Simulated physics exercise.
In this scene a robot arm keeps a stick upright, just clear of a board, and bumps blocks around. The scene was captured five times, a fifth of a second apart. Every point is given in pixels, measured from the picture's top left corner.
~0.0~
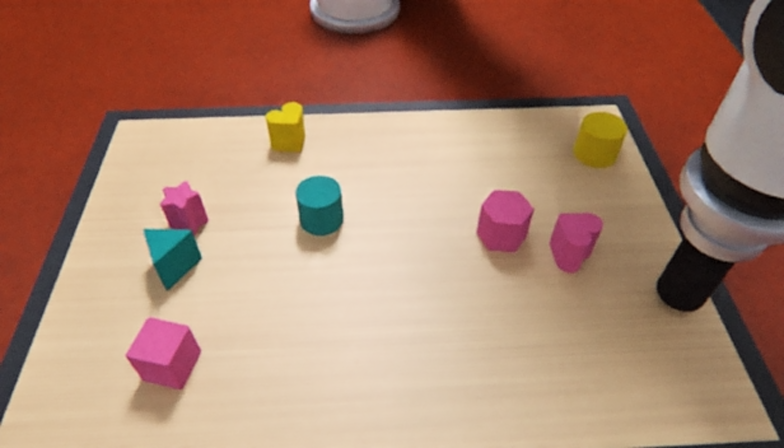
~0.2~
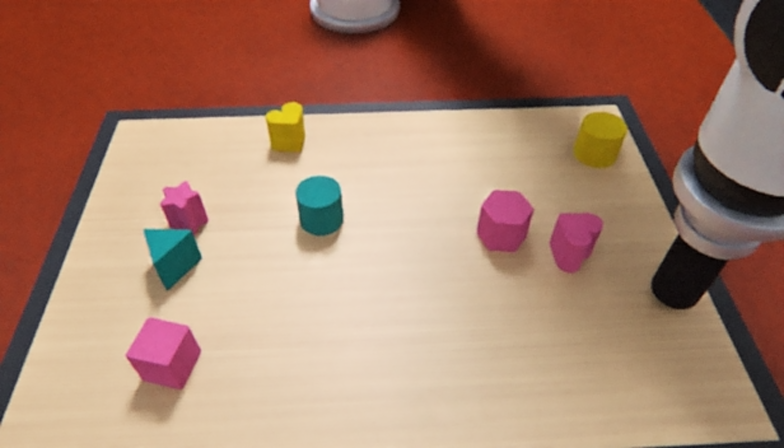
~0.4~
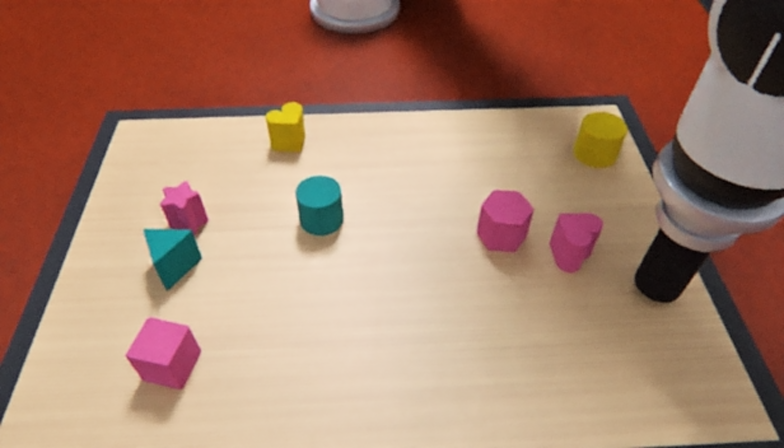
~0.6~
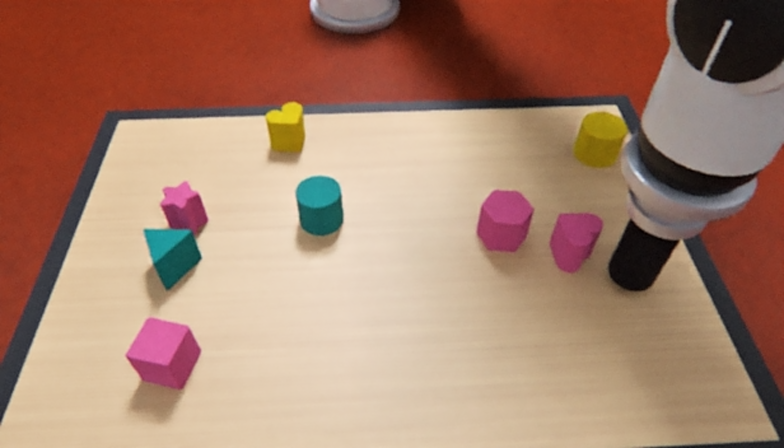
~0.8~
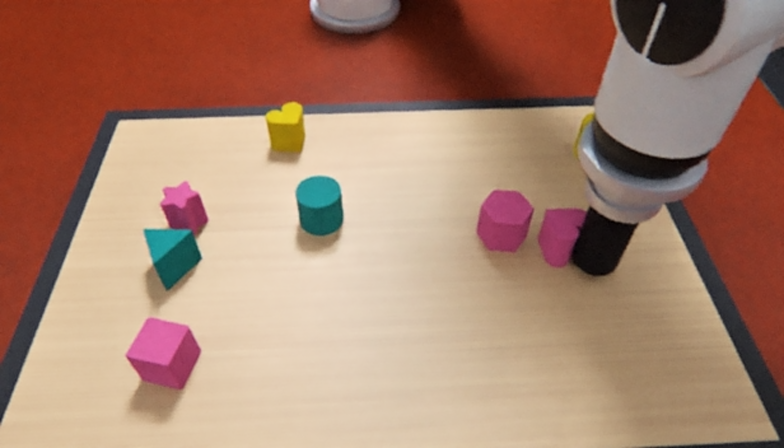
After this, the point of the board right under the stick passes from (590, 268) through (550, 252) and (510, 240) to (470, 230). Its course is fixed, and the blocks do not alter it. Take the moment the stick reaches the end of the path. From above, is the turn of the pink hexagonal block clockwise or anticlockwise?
The sense of turning is anti-clockwise.
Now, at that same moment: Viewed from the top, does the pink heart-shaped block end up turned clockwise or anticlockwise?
Clockwise rotation.
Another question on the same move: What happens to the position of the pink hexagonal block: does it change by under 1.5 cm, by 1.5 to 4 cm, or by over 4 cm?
The block winds up beyond 4 cm from where it is now.
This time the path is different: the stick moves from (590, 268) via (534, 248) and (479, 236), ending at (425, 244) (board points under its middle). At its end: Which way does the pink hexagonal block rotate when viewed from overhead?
Looking down, it rotates anti-clockwise.
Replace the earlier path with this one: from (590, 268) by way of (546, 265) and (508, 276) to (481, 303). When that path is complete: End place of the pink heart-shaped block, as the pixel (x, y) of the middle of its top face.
Somewhere near (535, 209).
What follows on the original path. One third of the way, stick at (552, 243); pink hexagonal block at (491, 200), turned 30° anticlockwise; pink heart-shaped block at (533, 201), turned 15° clockwise.
Two thirds of the way, stick at (511, 231); pink hexagonal block at (458, 189), turned 45° anticlockwise; pink heart-shaped block at (502, 185), turned 35° clockwise.
At the end, stick at (471, 222); pink hexagonal block at (436, 182), turned 50° anticlockwise; pink heart-shaped block at (495, 179), turned 65° clockwise.
